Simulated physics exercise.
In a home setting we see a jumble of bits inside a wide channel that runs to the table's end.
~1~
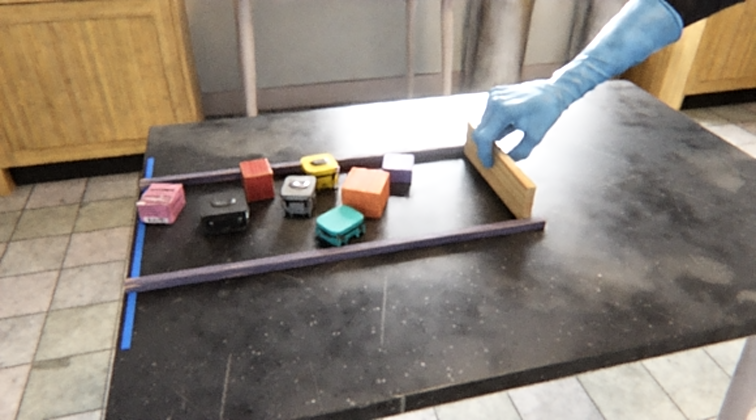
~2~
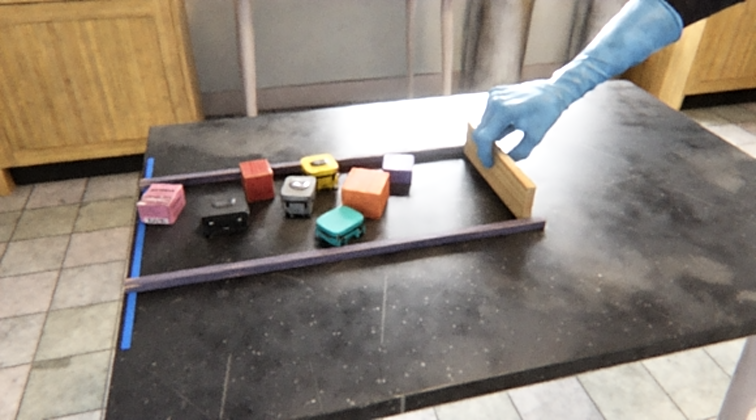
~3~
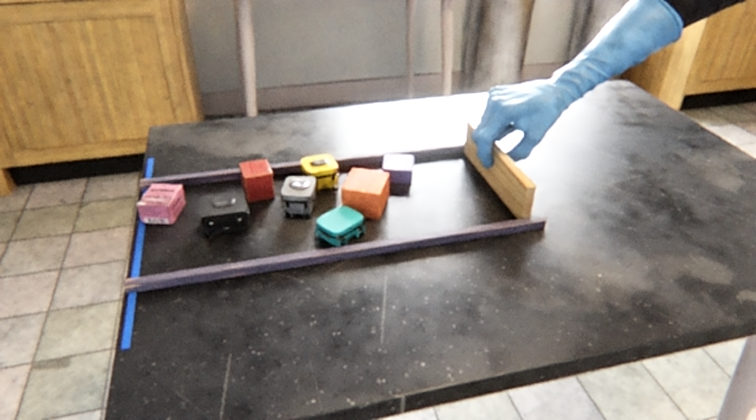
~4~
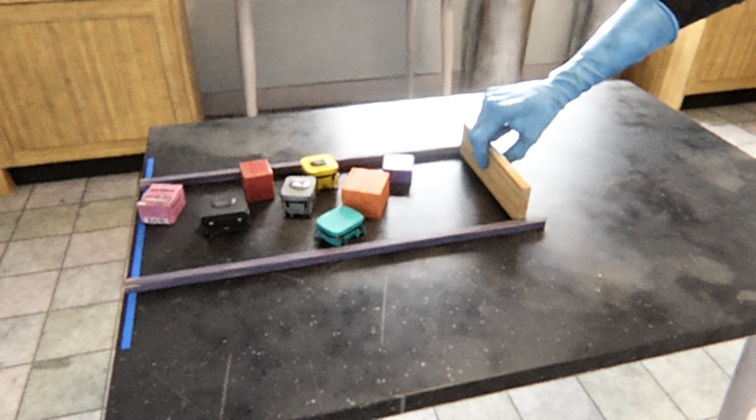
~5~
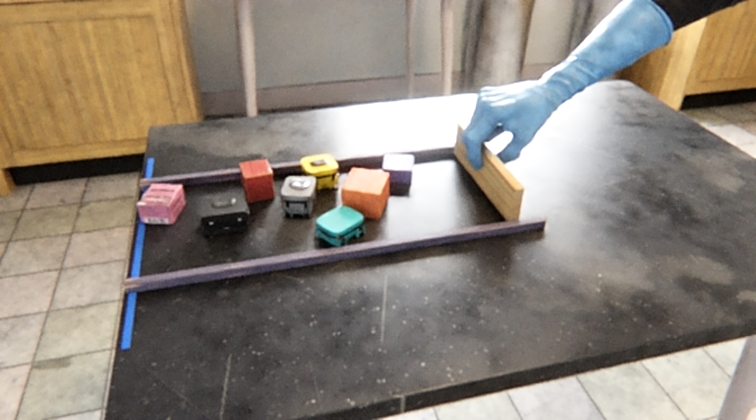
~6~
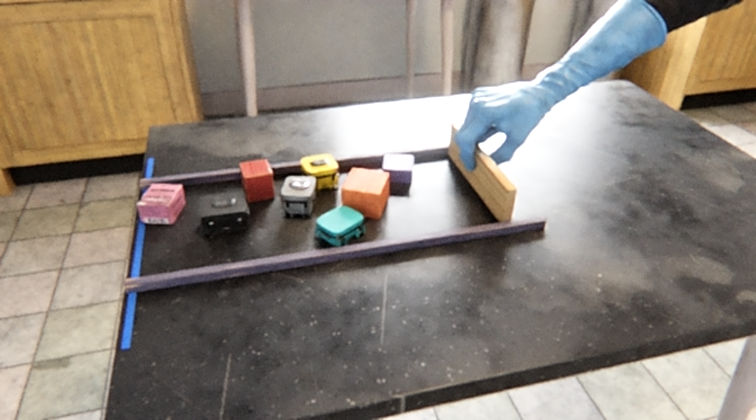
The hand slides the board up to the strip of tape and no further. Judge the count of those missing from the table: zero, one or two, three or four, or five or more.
Drops: Above four.
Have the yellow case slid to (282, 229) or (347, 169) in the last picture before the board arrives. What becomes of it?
In order, the object goes off, then goes off.
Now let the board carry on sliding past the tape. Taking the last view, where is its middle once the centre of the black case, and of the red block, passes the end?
First near (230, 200), second near (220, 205).
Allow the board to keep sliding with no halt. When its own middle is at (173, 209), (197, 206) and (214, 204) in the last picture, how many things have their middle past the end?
It comes out as 5, then 3, then 3.
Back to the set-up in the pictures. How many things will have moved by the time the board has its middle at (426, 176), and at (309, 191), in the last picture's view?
Well, it's 1 at the first one and 7 at the second.
A little later, none off yet; pink box at rest near (162, 204); black case at rest near (225, 214); red block at rest near (257, 180).
When it is over, the number that fall off is five or more; down, blue block, orange block, turquoise case, yellow case, grey case, red block, black case and pink box.
